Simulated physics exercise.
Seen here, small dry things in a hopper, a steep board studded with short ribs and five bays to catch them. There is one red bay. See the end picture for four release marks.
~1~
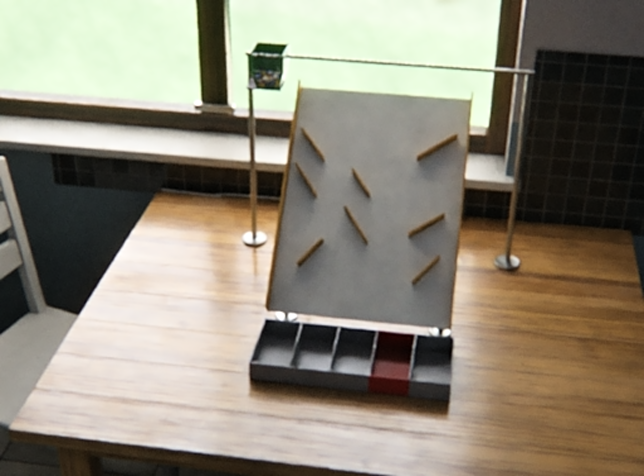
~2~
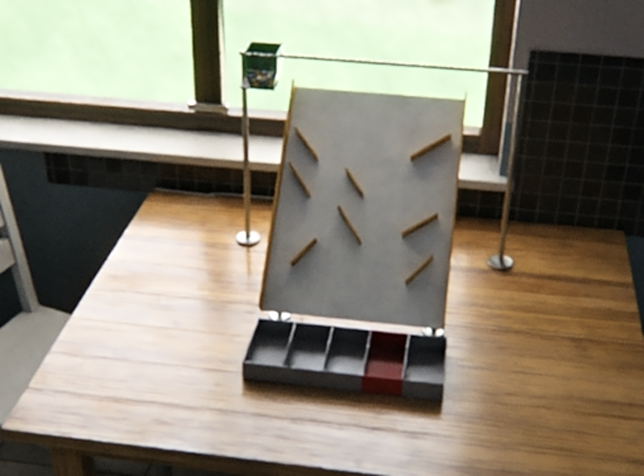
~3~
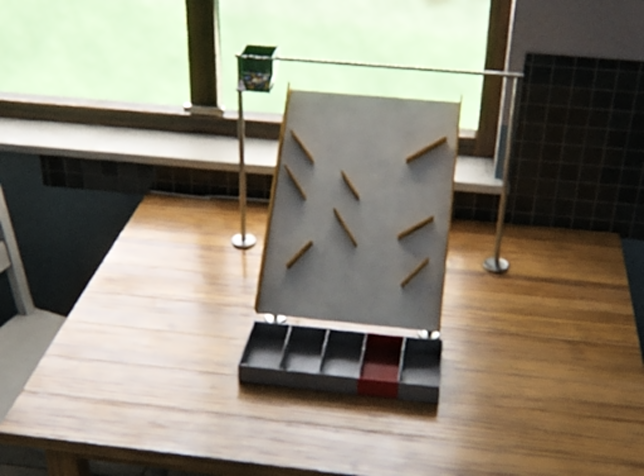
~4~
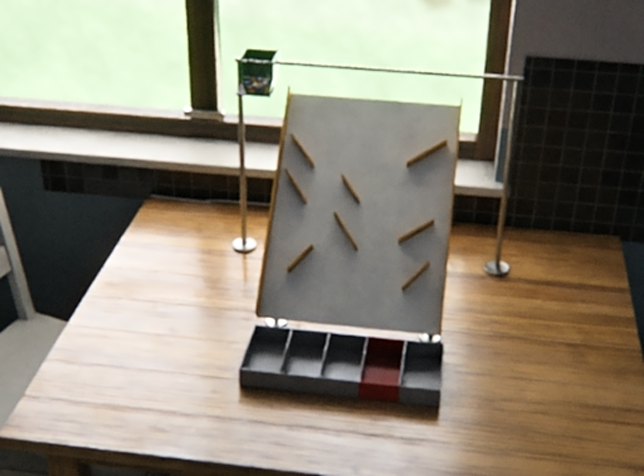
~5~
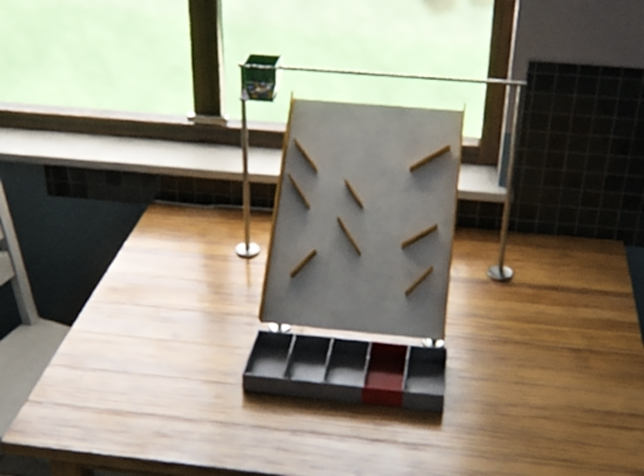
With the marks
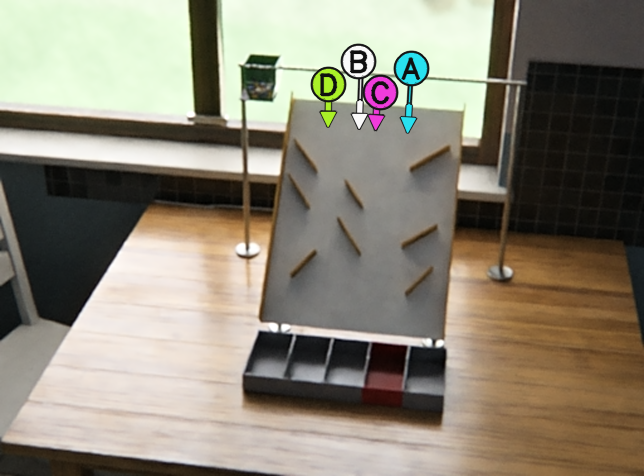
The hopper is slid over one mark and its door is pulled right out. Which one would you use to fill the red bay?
Take C.
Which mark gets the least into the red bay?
That would be D.
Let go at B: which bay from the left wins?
It is the fourth one.
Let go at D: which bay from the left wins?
The second.
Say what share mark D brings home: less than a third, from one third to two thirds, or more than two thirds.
Less than a third.
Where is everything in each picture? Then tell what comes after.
Hopper near (271, 78), jelly beans, door shut, in the first picture.
Ribs (295, 127) to (317, 157), (411, 157) to (451, 134), (289, 162) to (309, 193), in the second picture.
Ribs (342, 171) to (358, 196), (334, 208) to (356, 243), (398, 236) to (434, 216), in the third picture.
Ribs (287, 269) to (312, 244), (402, 288) to (429, 261), in the fourth picture.
Red bay near (382, 396), number 4 of 5 from the left, in the fifth picture.
On the marked copy, mark A meets the board at (407, 127); mark B meets the board at (359, 123); mark C meets the board at (375, 124); mark D meets the board at (328, 121).
With A, close to half in the red bay, close to a third in other bays, a small share held on the board, only a few outside the box.
With B, close to a third in the red bay, close to half in other bays, a small share outside the box.
With C, close to two thirds in the red bay, close to a quarter in other bays, only a few outside the box.
With D, close to a quarter in the red bay, the bulk in other bays, only a few held on the board, only a few outside the box.
